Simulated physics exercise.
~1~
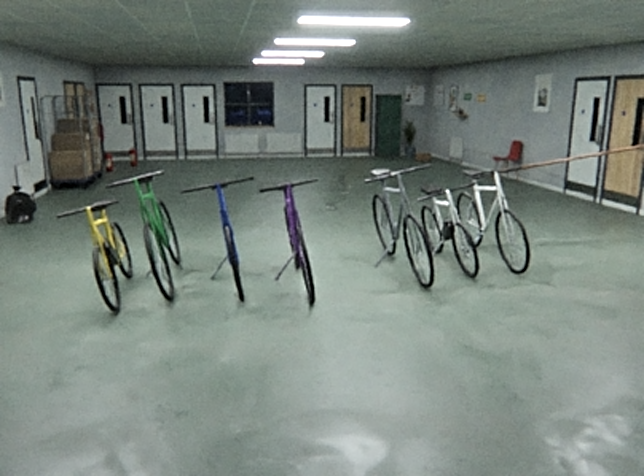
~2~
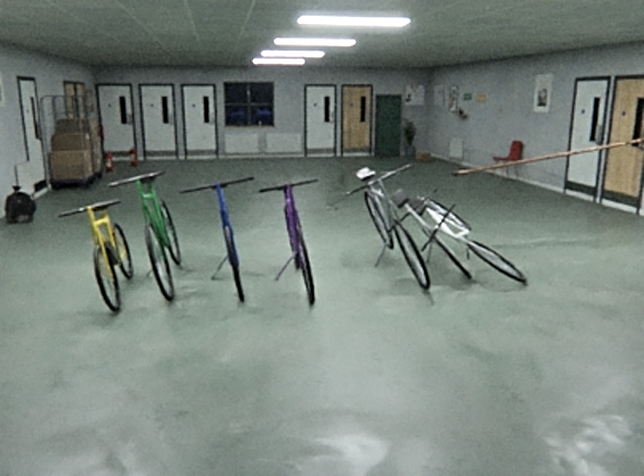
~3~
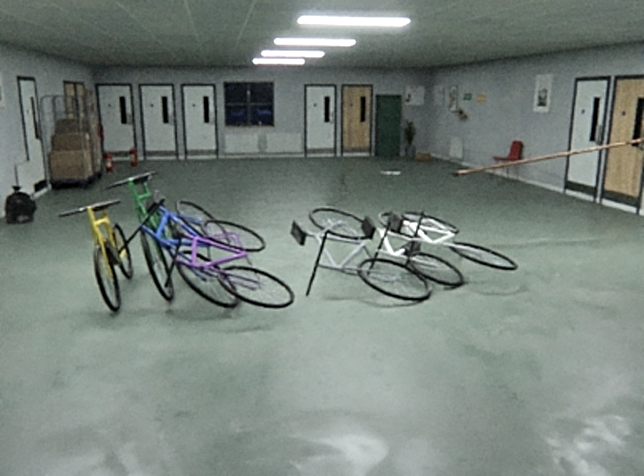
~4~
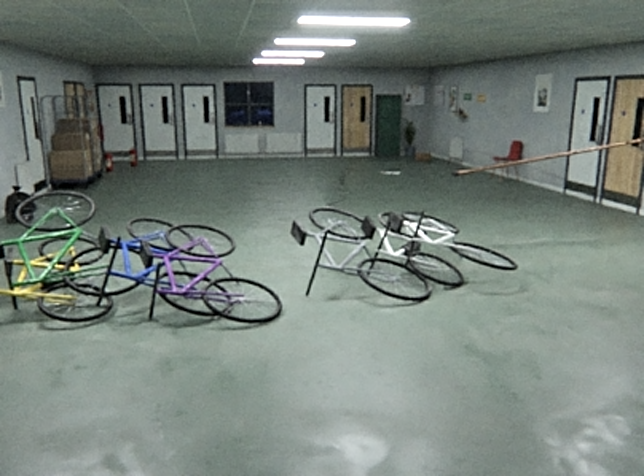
A pole reached in from the right and drew back slightly as the pale bicycles at that end toppled to the left, then the purple and blue ones fell, followed by the green and yellow, until the whole row was down.
